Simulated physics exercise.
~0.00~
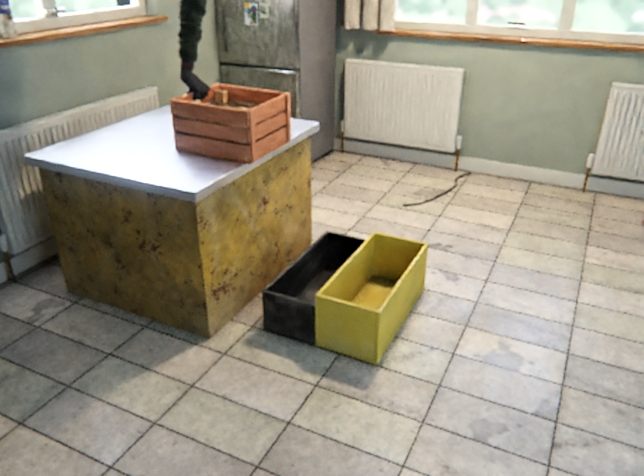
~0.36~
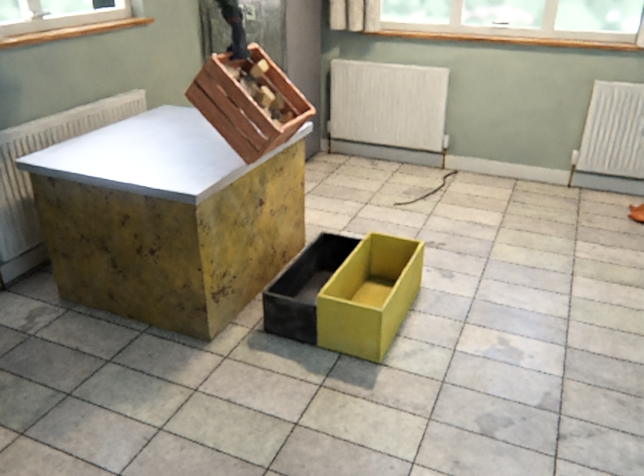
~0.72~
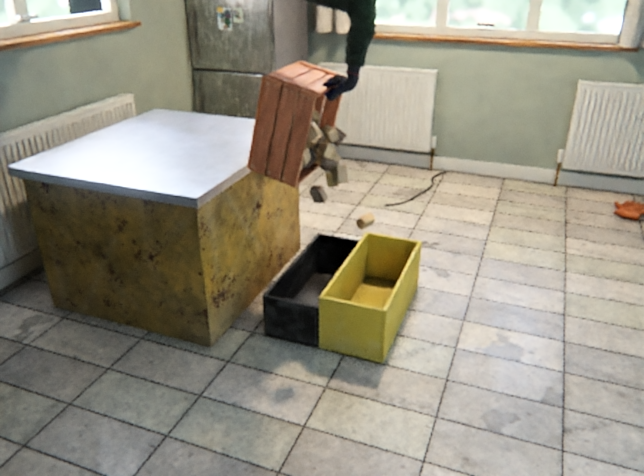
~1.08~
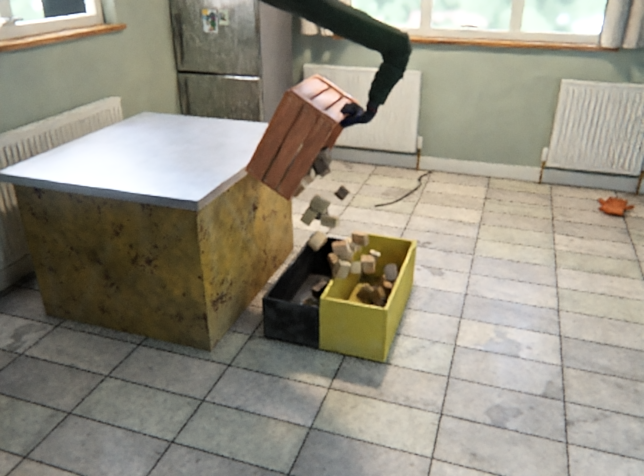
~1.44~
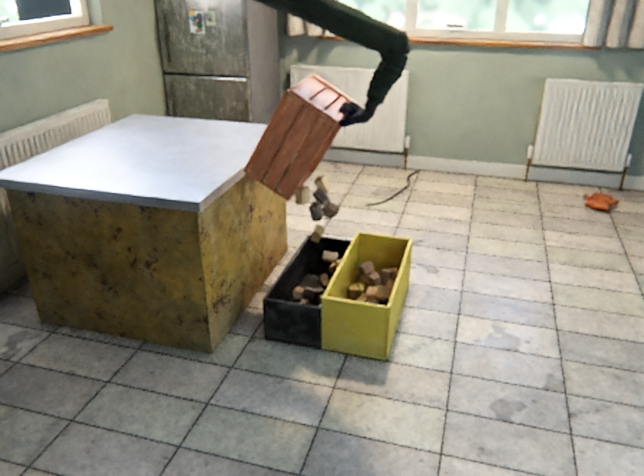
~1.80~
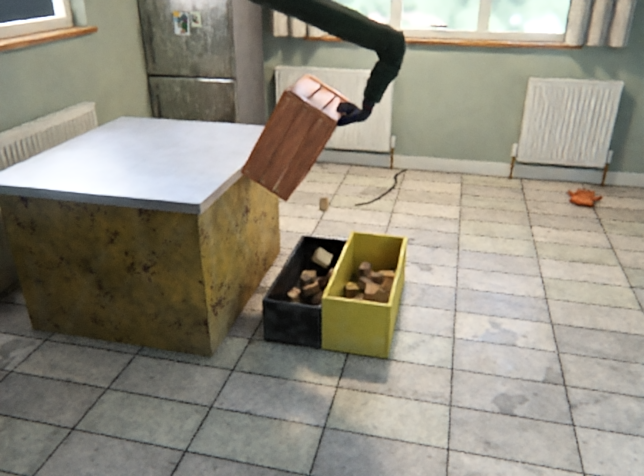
In a kitchen with a pale tiled floor, seen from slightly above as the view drifts sideways, a marbled yellow-brown bench with a pale top stands at the left. An orange slatted wooden box of timber offcuts rests on it, and on the floor to its right sit an empty black bin and, beyond it, a yellow tote. A dark-sleeved, gloved arm lifts and tilts the box rightward past the bench edge. Blocks tumble out, landing in both containers. The box stays steeply tipped, with both containers holding offcuts, more in the yellow tote.
